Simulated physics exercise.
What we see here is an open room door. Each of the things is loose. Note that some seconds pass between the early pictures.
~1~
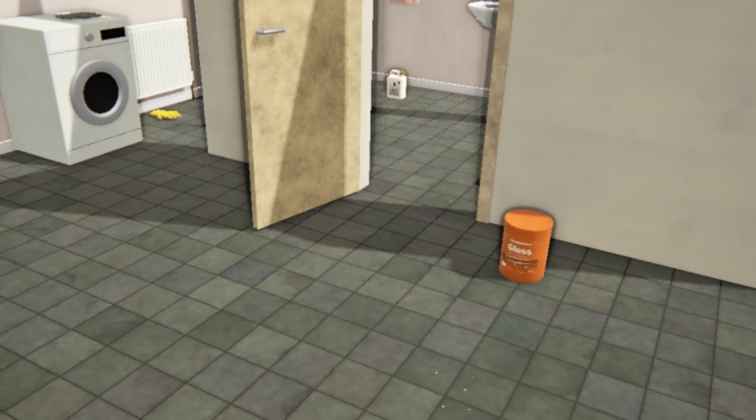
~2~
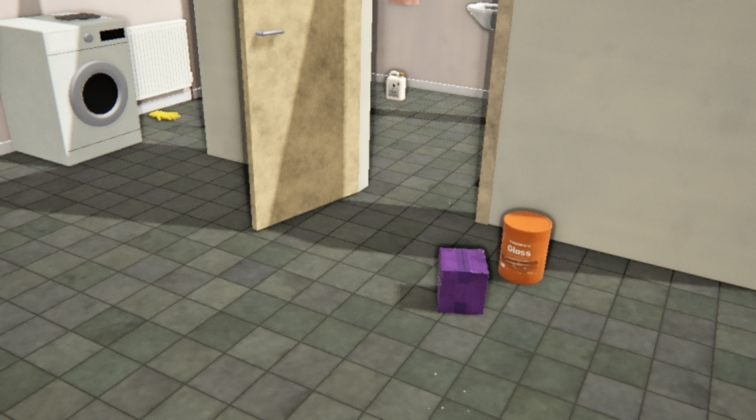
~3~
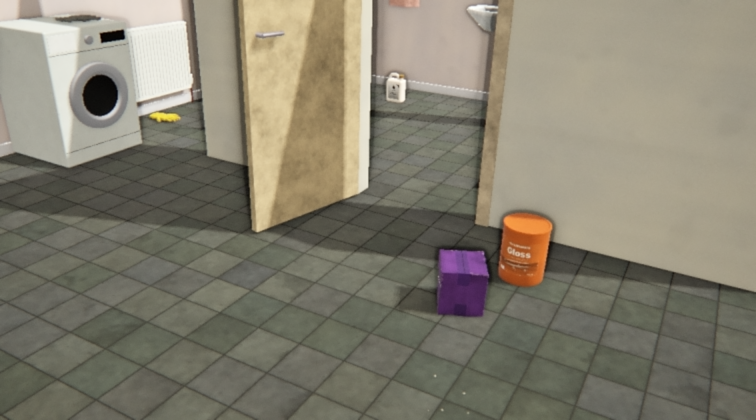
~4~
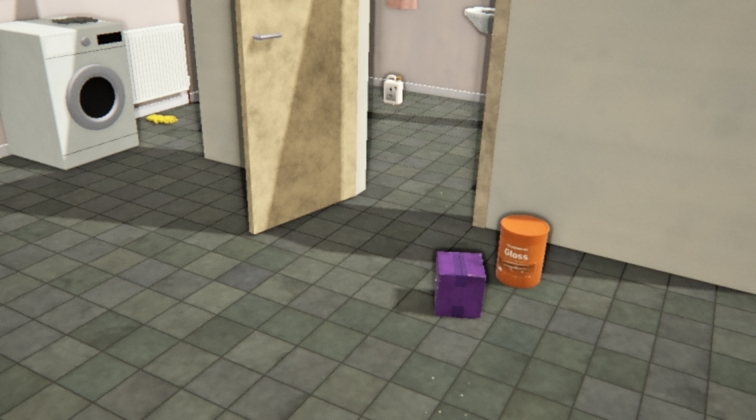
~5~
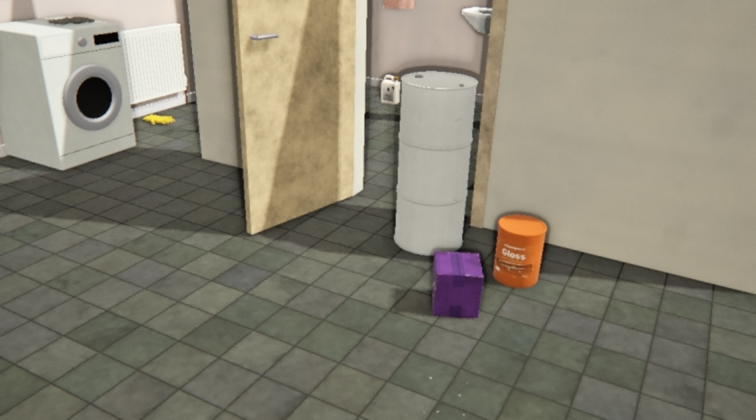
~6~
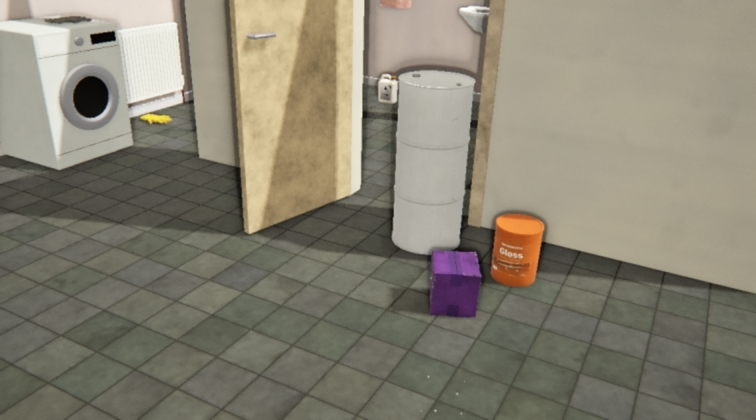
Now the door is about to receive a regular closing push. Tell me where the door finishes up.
Seems the door hangs open at the end.
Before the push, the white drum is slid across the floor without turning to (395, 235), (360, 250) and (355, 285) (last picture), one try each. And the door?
First try: It gets caught partway; second try: It gets caught partway; third try: It swings home.
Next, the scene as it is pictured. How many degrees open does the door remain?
Roughly 40°.
Then, 0.70 s past the last view, door 89° open.
Then, 1.20 s past the last view, door 70° open.
Then, 1.70 s past the last view, door 49° open.
Finally, door 40° open; all 3 still in place. Final places as the last picture's camera would see them, white drum near (431, 163).
